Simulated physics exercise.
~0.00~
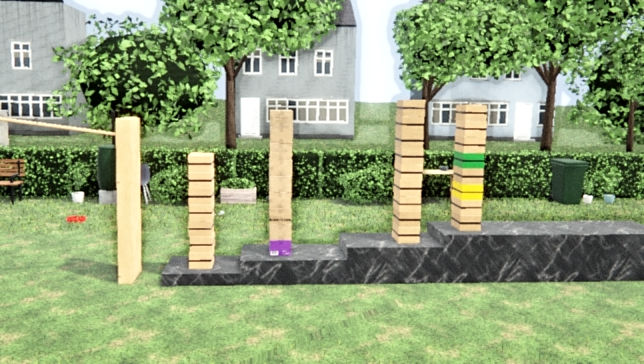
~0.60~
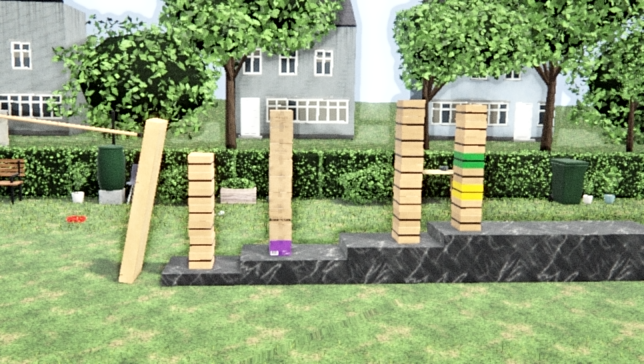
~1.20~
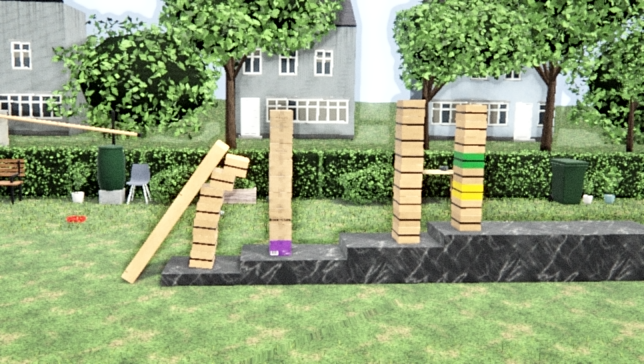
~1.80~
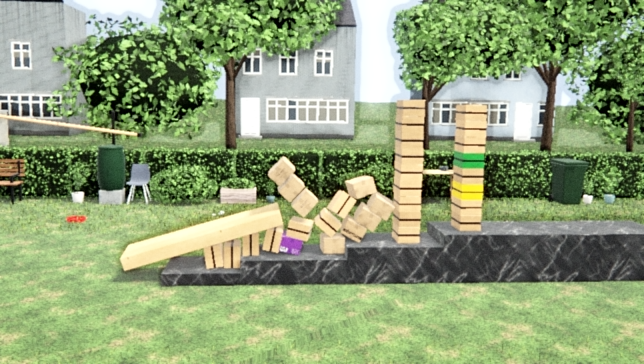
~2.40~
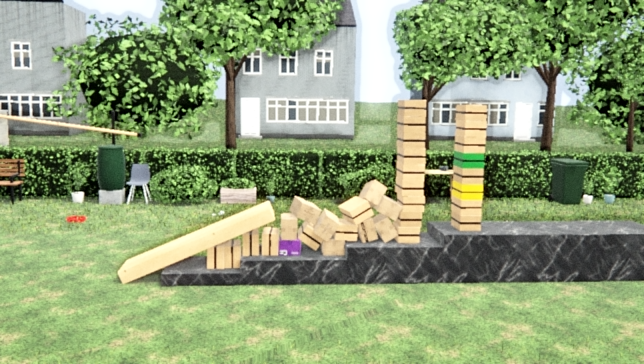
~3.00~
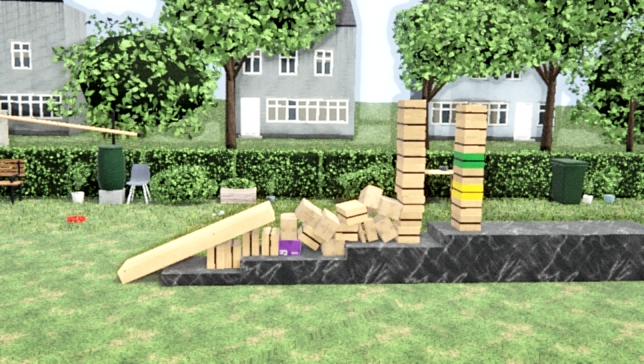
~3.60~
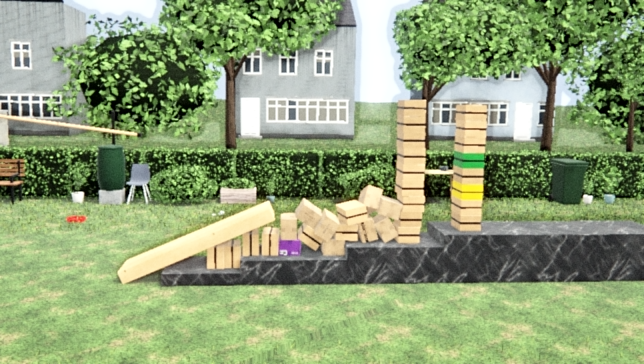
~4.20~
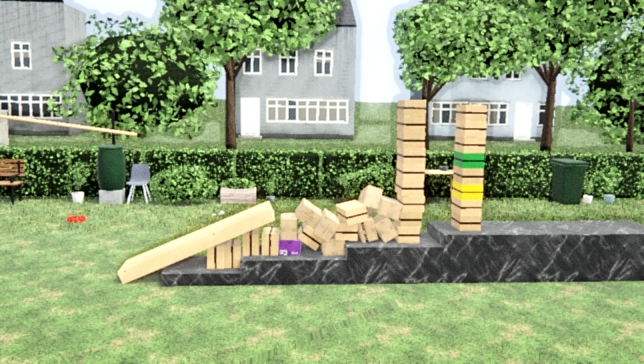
A tall wooden board tipped over to the right into the shortest stack of blocks, which toppled and brought down the stack with the purple block, leaving a heap against the two taller stacks, still standing with the yellow and green blocks in place.
